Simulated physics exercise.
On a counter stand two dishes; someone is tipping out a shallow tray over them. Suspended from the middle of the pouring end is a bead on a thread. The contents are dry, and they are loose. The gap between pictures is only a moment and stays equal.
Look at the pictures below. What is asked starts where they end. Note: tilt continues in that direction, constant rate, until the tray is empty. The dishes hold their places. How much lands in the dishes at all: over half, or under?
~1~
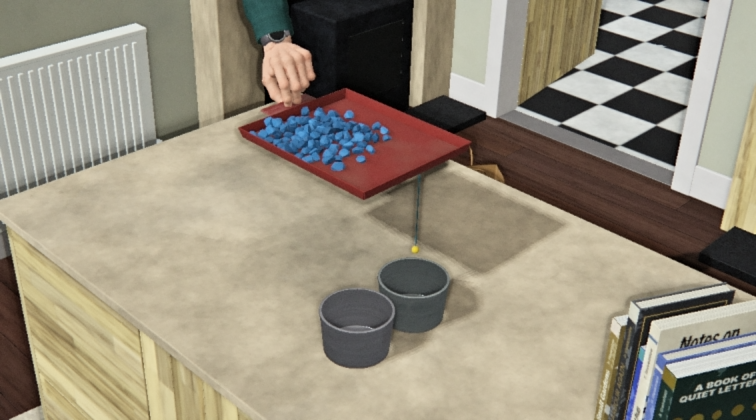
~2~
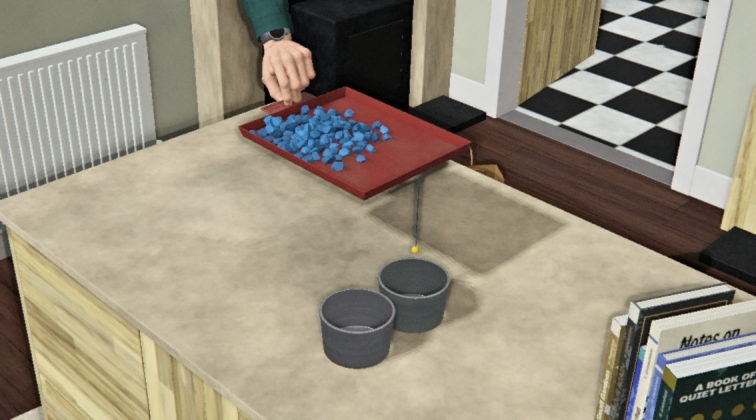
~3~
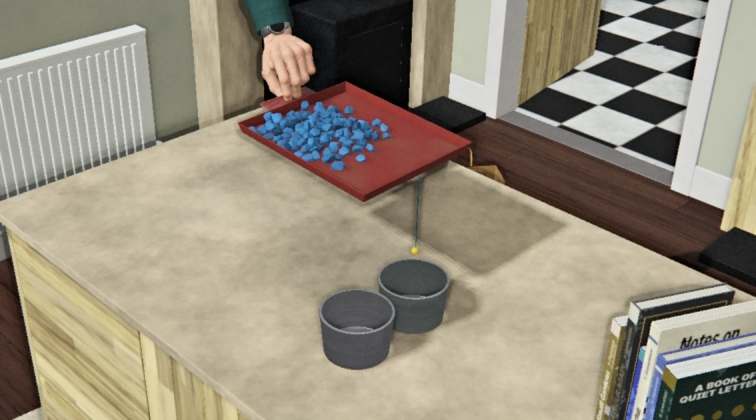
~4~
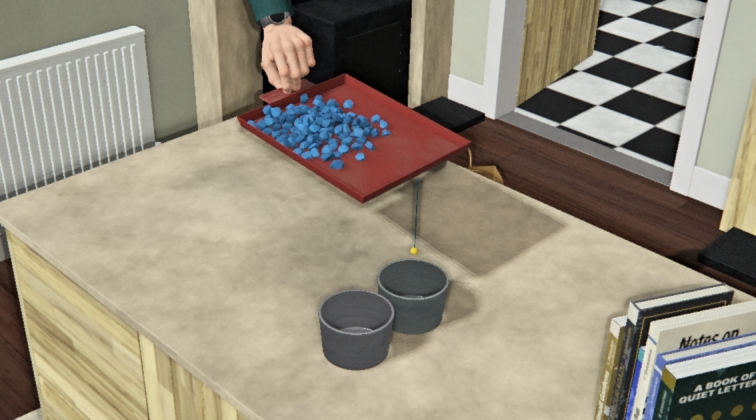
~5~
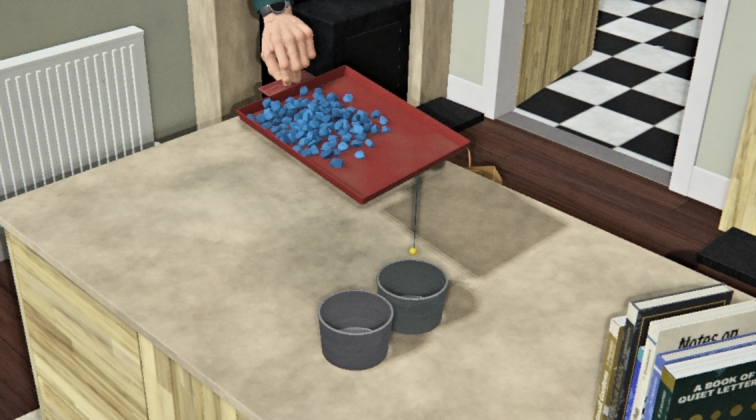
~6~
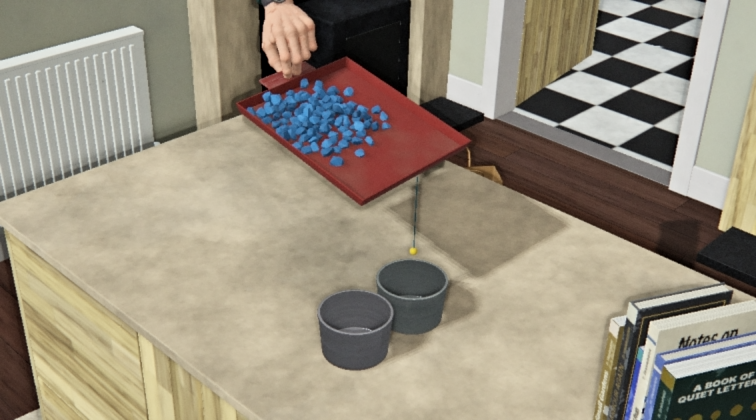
The dishes will manage to catch most of it.
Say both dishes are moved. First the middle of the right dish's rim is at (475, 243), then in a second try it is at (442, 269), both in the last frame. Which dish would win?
Try 1: The dish to the left; try 2: The dish to the left.
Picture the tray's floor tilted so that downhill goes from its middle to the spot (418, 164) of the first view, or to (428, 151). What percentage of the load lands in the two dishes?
First heading 20 %, second heading 0 %.
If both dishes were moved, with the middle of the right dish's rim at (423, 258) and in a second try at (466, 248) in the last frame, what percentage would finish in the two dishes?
Roughly 60% the first time and 40% the second time.
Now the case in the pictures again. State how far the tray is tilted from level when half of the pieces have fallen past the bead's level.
Near 80 degrees.
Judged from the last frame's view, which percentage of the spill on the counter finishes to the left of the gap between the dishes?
That comes to about 30 per cent of the pieces.
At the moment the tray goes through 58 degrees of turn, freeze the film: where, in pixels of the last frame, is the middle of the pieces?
The middle of the pieces sits at roughly (381, 181).
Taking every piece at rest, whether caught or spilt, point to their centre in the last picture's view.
Close to (398, 321) in the last view.
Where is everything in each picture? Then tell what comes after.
The first frame shows corners of the pouring end near (364, 190) and (467, 142), level; middle of the load near (317, 135), aquarium stones; left dish near (383, 341); right dish near (439, 307); bead on its thread near (415, 250).
The second frame shows corners of the pouring end near (364, 190) and (467, 142), level; middle of the load near (317, 134).
The third frame shows corners of the pouring end near (364, 192) and (467, 142), tipped barely, lowest at the left corner; middle of the load near (317, 132).
The fourth frame shows corners of the pouring end near (364, 194) and (466, 141), tipped a little, lowest at the left corner; middle of the load near (316, 128).
The fifth frame shows corners of the pouring end near (363, 195) and (466, 141), tipped a little, lowest at the left corner; middle of the load near (316, 123).
The sixth frame shows corners of the pouring end near (363, 197) and (466, 140), tipped a little, lowest at the left corner; middle of the load near (317, 118); left dish near (381, 343); right dish near (437, 308).
Shortly afterwards, tray tipped steeply; the bulk on the tray; only a few in the left dish; only a few in the right dish; only a few outside both; near a quarter in the air.
Next, tray tipped right over; a little on the tray; near a quarter in the left dish; near a third in the right dish; near a quarter outside both; a little in the air.
Some moments later, tray tipped past a quarter turn; near a third in the left dish; near a third in the right dish; near a quarter outside both.
In the end, tray tipped past a quarter turn; near a third in the left dish; near a third in the right dish; near a quarter outside both.
